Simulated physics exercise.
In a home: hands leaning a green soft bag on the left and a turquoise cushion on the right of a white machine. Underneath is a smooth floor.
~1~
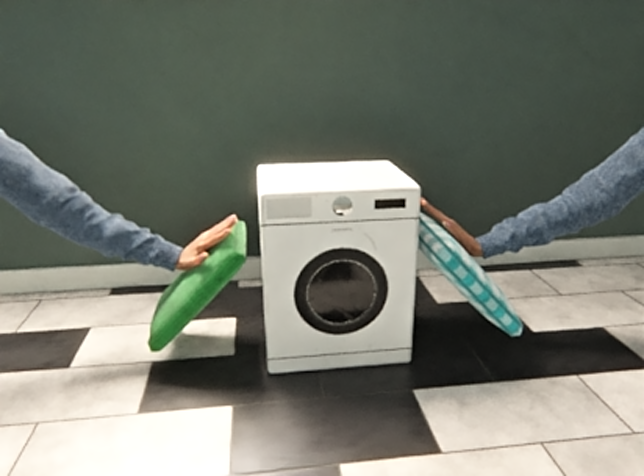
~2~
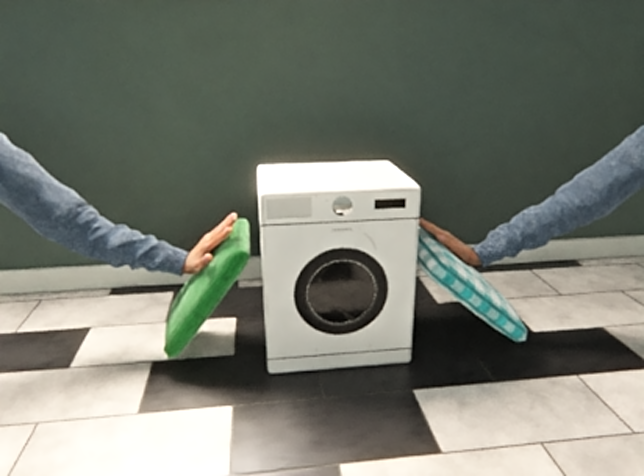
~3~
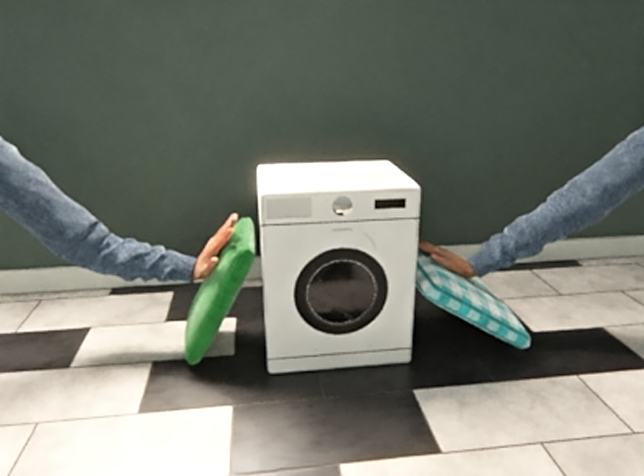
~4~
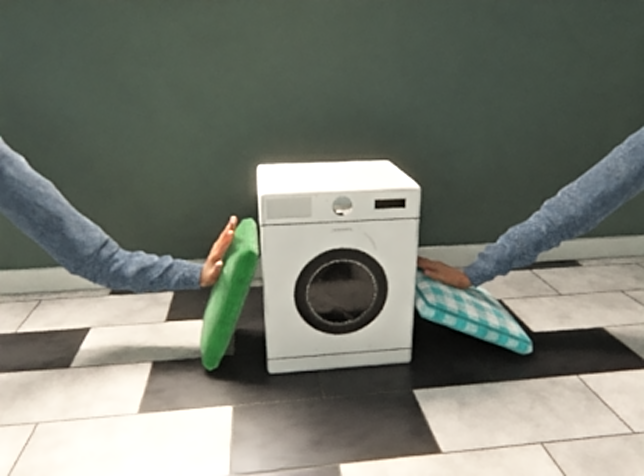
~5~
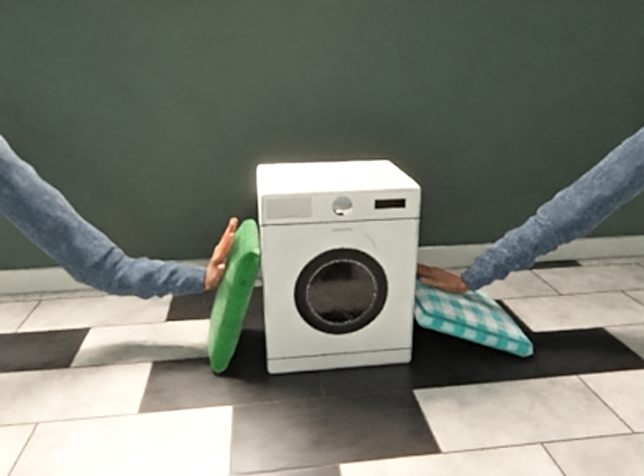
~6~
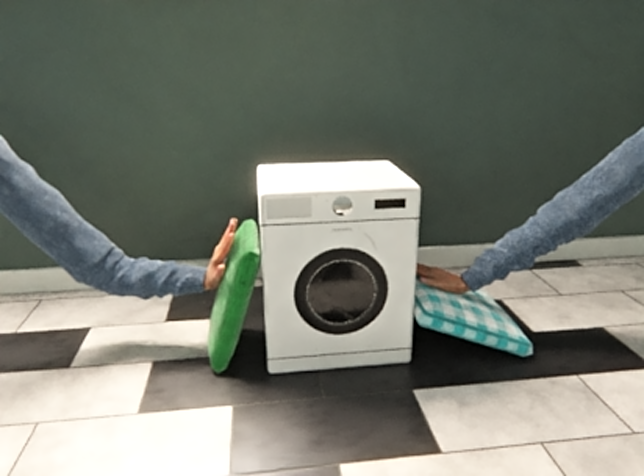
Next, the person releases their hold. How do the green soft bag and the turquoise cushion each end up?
They end up like this: The green soft bag propped up, the turquoise cushion lying down.
Then, 0.20 s past the final frame, soft bag still up near (237, 294); cushion flat on the floor near (454, 315).
Then, 0.50 s past the final frame, soft bag still up near (237, 294); cushion flat on the floor near (456, 318).
When it is over, soft bag still up near (236, 294); cushion flat on the floor near (456, 318). The green soft bag remains propped up and the turquoise cushion slips and lies down.
